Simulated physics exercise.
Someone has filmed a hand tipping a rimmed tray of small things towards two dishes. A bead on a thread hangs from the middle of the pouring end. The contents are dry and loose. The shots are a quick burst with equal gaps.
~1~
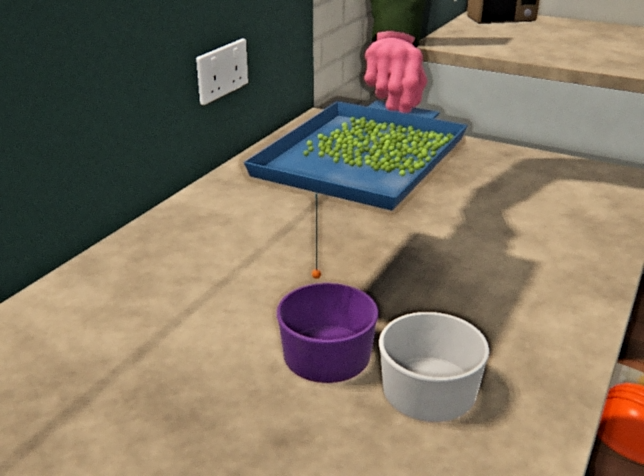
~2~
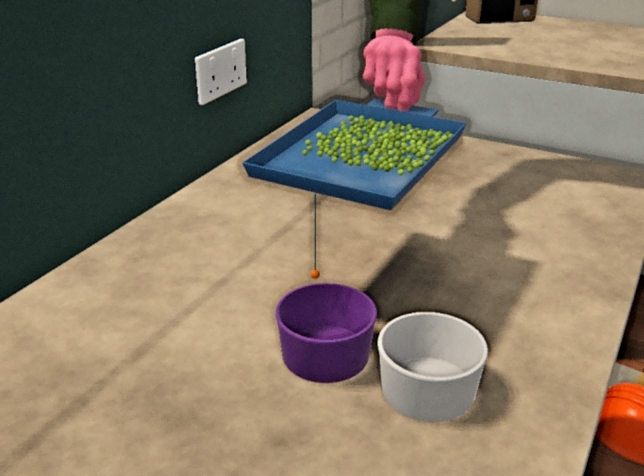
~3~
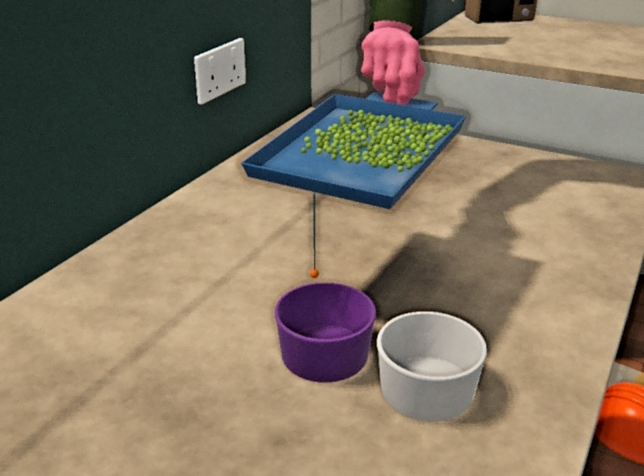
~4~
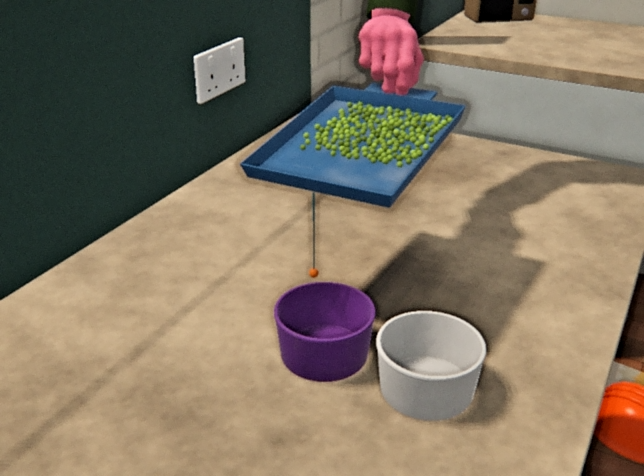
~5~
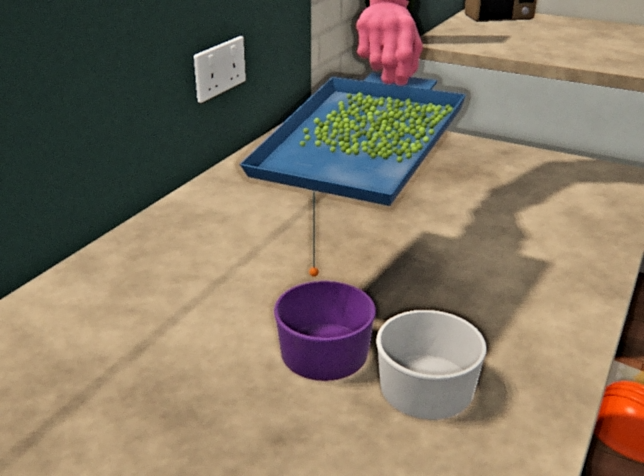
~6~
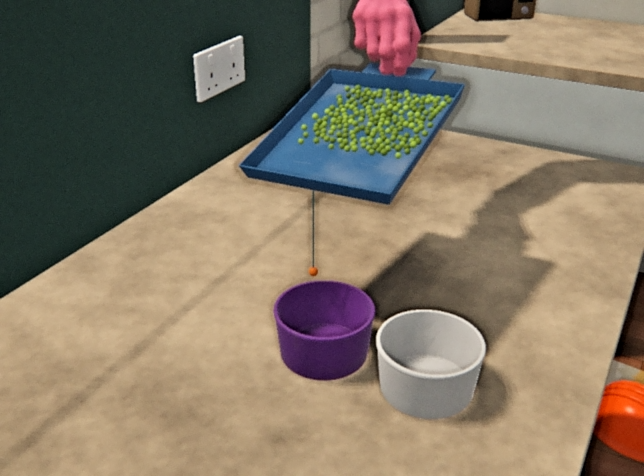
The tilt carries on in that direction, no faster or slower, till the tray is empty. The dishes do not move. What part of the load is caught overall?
The two hold less than half of the load.
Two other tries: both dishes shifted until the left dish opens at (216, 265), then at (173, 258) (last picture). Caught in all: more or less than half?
In turn: Above a half; most of it.
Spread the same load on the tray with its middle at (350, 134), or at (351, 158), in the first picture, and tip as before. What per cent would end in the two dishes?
First some 10, then 30 per cent.
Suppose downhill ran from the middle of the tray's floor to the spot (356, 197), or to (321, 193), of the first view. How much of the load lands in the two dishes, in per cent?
Roughly 60 per cent, and 60 per cent.
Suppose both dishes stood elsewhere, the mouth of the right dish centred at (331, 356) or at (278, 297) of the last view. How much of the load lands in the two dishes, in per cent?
Roughly 10 per cent, and 70 per cent.
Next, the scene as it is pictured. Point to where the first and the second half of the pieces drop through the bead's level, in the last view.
Early half (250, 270), late half (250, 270).
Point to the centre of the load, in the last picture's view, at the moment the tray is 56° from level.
Around (297, 170).
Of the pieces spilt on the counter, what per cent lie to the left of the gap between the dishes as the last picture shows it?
Roughly 100 in a hundred.
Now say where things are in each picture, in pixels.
The first picture shows corners of the pouring end near (250, 161) and (393, 194), level; middle of the load near (387, 146), dried peas; left dish near (304, 356); right dish near (413, 393); bead on its thread near (317, 274).
The second picture shows corners of the pouring end near (248, 162) and (391, 194), level; middle of the load near (386, 145).
The third picture shows corners of the pouring end near (247, 162) and (390, 193), tipped barely, lowest at the left corner; middle of the load near (385, 141).
The fourth picture shows corners of the pouring end near (246, 163) and (389, 192), tipped a little, lowest at the left corner; middle of the load near (384, 134).
The fifth picture shows corners of the pouring end near (245, 163) and (389, 191), tipped a little, lowest at the left corner; middle of the load near (384, 127).
The sixth picture shows corners of the pouring end near (244, 164) and (387, 190), tipped a little, lowest at the left corner; middle of the load near (382, 121); left dish near (301, 353); right dish near (410, 391).
Shortly afterwards, tray tipped steeply; all but a few on the tray; only a few outside both; only a few in the air.
Next, tray tipped right over; near half on the tray; a little in the left dish; a little outside both; near a third in the air.
Some moments later, tray tipped past a quarter turn; near a quarter in the left dish; the bulk outside both.
In the end, tray tipped past a quarter turn; none at all in the right dish; near a quarter in the left dish; the bulk outside both.
